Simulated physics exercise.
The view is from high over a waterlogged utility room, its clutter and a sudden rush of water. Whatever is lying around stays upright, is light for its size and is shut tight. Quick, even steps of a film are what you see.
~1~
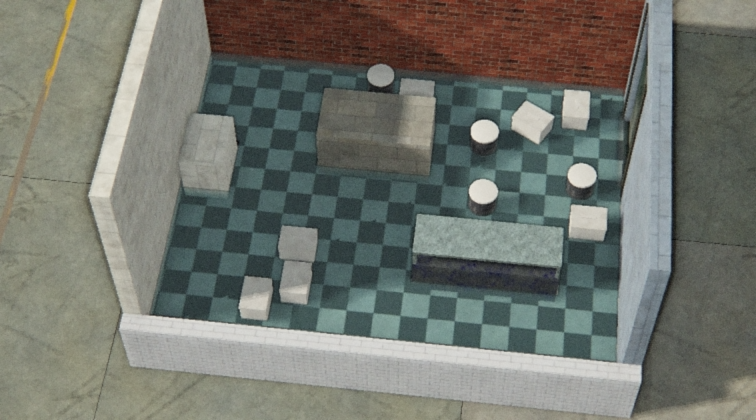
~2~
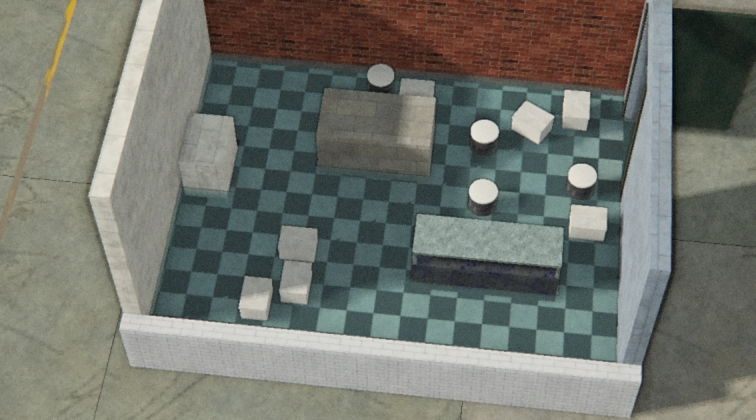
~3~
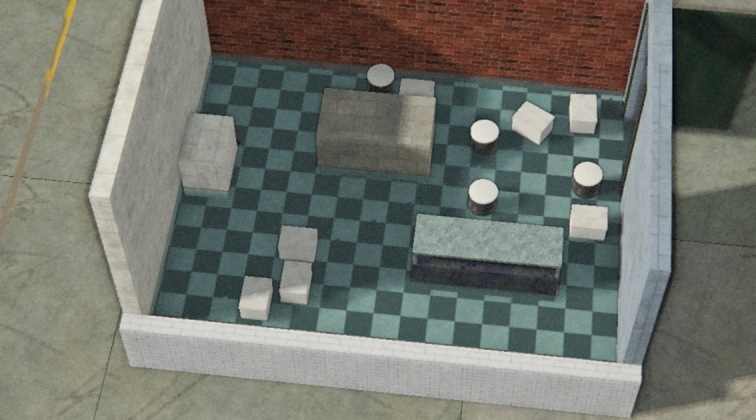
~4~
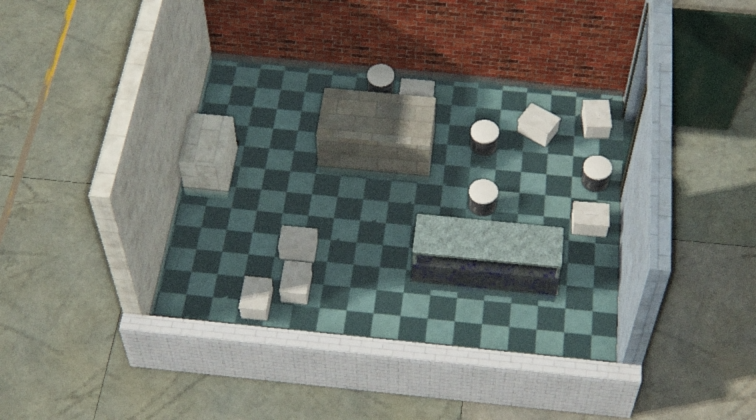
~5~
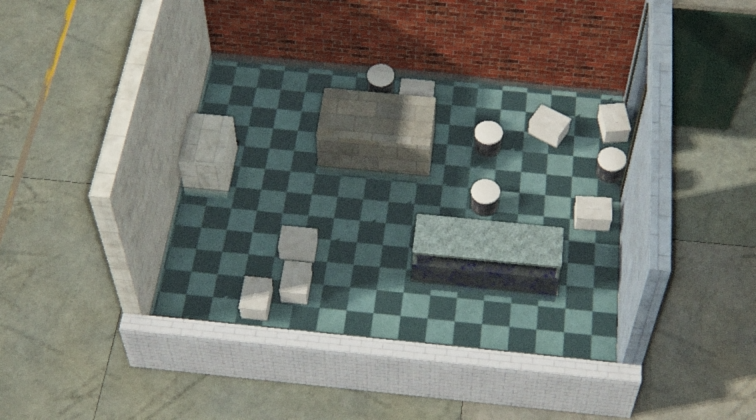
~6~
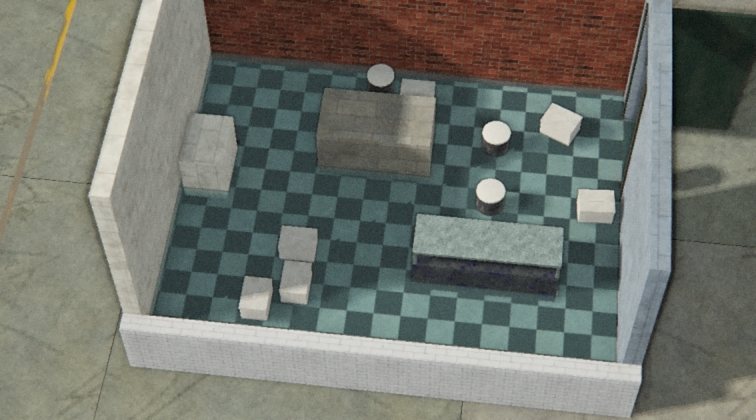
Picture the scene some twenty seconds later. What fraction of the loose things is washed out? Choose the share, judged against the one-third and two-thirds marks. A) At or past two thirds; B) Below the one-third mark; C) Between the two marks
At or past two thirds (A).
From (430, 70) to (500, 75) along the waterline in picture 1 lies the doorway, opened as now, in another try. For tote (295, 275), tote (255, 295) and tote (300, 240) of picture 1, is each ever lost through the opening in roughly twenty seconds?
In sequence - stays put, stays put, stays put.
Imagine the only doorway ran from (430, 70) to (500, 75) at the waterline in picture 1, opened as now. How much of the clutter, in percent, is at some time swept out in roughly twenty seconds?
70 %.
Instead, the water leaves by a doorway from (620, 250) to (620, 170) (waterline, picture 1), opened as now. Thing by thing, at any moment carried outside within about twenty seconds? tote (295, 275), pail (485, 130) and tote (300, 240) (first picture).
In order: Remains, escapes, remains.
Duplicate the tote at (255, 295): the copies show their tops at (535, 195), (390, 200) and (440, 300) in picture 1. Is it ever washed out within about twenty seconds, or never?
The first leaves, the second leaves, and the third does not leave.
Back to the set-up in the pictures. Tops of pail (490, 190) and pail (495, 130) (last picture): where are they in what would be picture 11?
Expect them at roughly (520, 178) and roughly (535, 125).
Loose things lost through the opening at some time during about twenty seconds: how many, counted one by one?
I make it 8 in total.
A moment on, 4 of 11 are out; 7 afloat.
Next, 6 of 11 are out; 5 afloat.
Later, 7 of 11 are out; 4 afloat.
In the end, 8 of 11 are out; 3 afloat.
